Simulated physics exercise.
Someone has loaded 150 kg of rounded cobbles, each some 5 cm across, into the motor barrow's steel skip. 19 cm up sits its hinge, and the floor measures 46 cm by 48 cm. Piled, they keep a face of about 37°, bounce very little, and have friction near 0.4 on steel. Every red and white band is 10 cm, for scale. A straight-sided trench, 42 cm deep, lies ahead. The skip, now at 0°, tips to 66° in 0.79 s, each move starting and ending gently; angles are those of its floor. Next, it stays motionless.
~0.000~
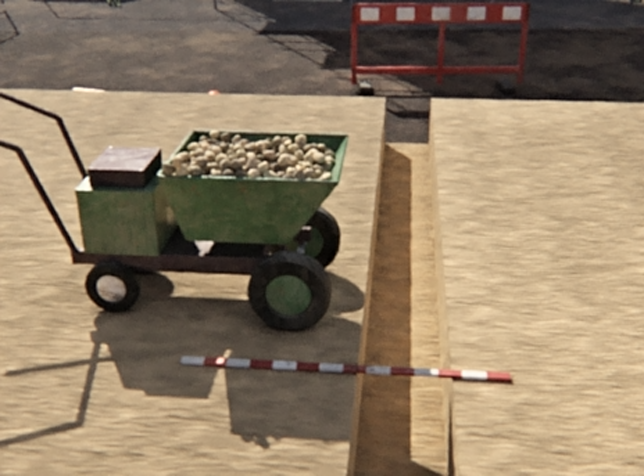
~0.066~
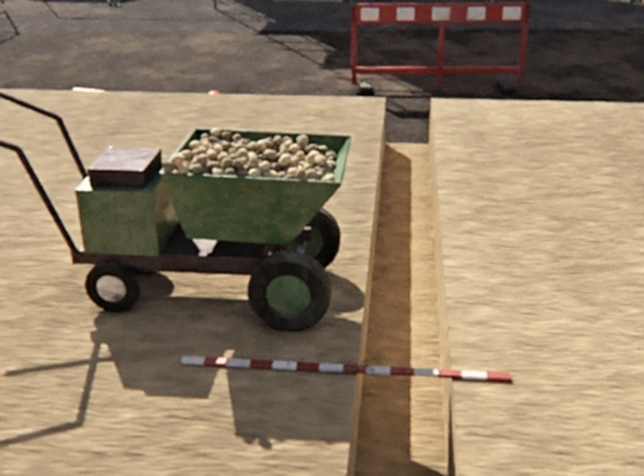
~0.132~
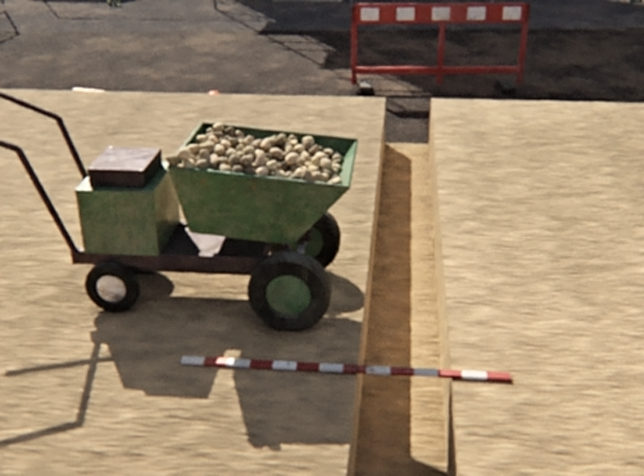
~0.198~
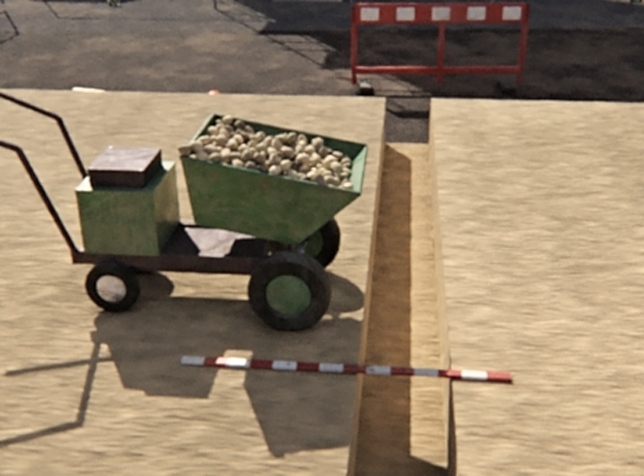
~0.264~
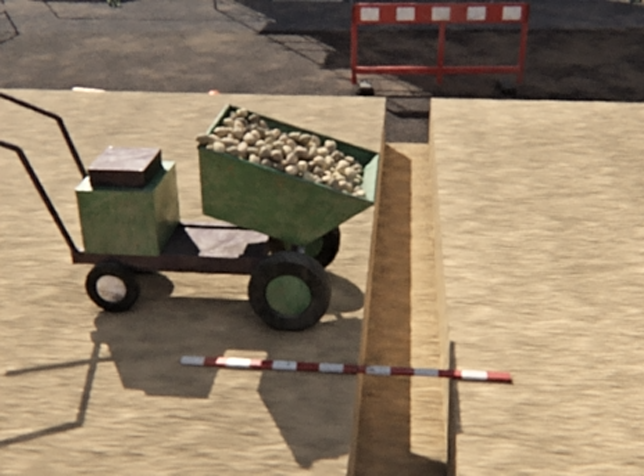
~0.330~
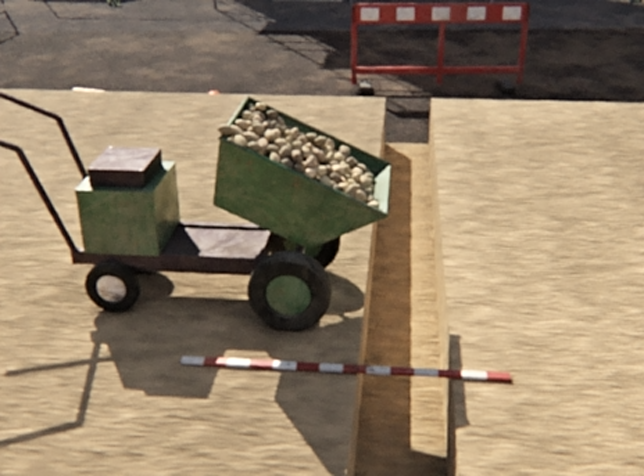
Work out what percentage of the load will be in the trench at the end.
It comes to roughly 45 percent of the load.
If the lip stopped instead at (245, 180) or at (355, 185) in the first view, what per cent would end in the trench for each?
Close to 80 percent in the first case, 30 percent in the second.
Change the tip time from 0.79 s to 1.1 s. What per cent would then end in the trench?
In that case some 50 per cent.
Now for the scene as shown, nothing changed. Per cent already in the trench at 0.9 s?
By then, around 5 percent.
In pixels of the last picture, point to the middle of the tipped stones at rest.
Their middle ends up near (442, 300).
After 0.6 s the floor is at 55°; 100 % in the skip; the foremost stones are at (416, 246).
After 0.9 s the floor is at 66°; 76 % in the skip, 7 % in the trench, 17 % past the trench; the foremost stones are at (500, 302).
After 1.2 s the floor is at 66°; 43 % in the skip, 14 % in the trench, 43 % past the trench; the foremost stones are at (623, 307).
After 3.2 s the floor is at 66°; 10 % in the skip, 45 % in the trench, 45 % past the trench; the foremost stones are past the picture's edge.
